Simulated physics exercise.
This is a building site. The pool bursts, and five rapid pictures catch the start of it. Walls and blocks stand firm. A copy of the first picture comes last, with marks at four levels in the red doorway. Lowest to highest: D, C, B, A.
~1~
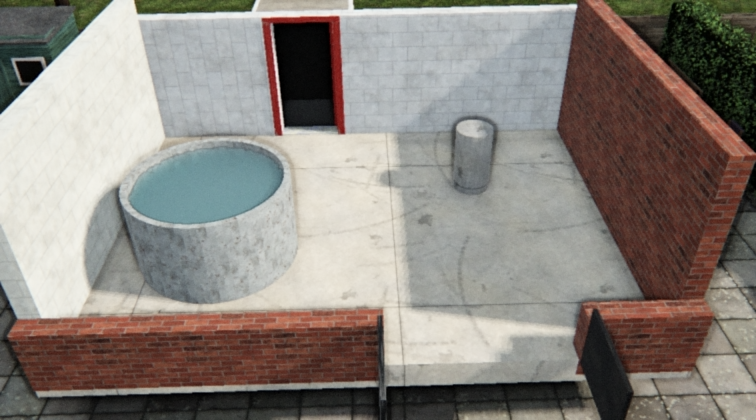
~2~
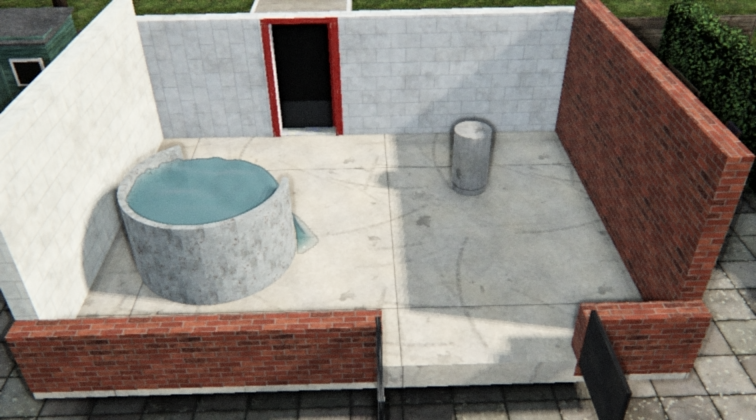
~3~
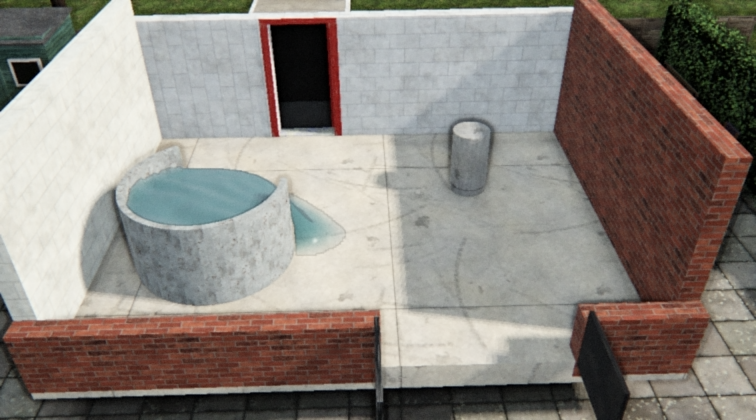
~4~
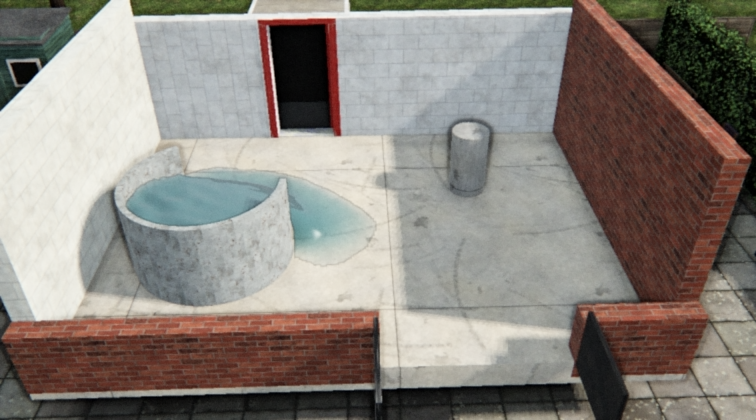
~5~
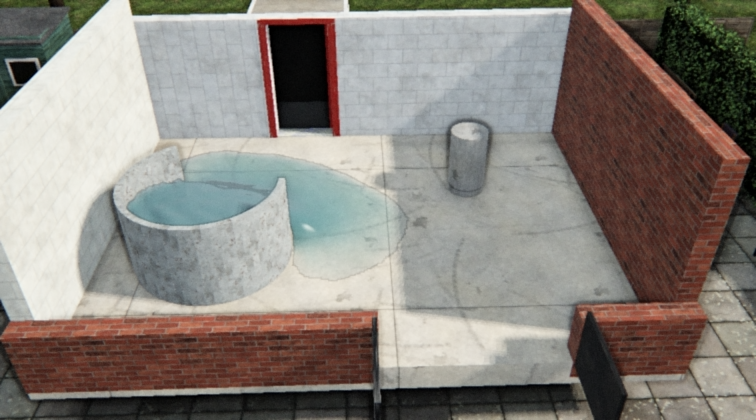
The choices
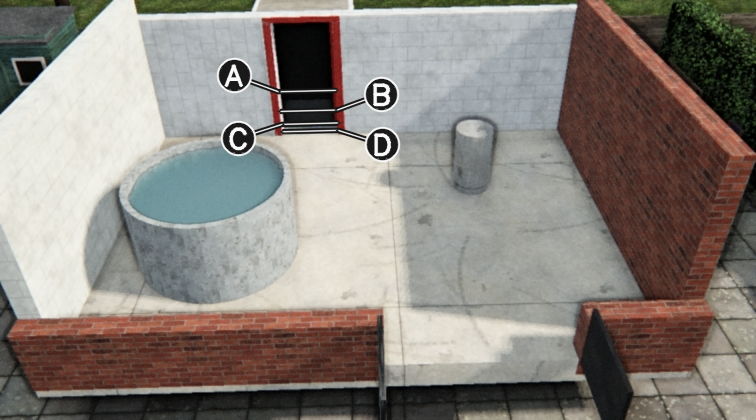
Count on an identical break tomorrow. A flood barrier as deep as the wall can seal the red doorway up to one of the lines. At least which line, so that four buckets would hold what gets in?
Mark B just does it.
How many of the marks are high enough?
Two of the four.
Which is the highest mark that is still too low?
C it is.
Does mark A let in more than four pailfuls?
No, not at all.
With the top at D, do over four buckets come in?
Yes.
On the marked copy, A at (307, 91); B at (308, 110); C at (309, 123); D at (310, 131); from the bottom up D, C, B, A.
With A, nothing gets over.
With B, a splash gets over, under a bucket.
With C, about 14 bucketfuls get in.
With D, dozens of bucketfuls pour in.
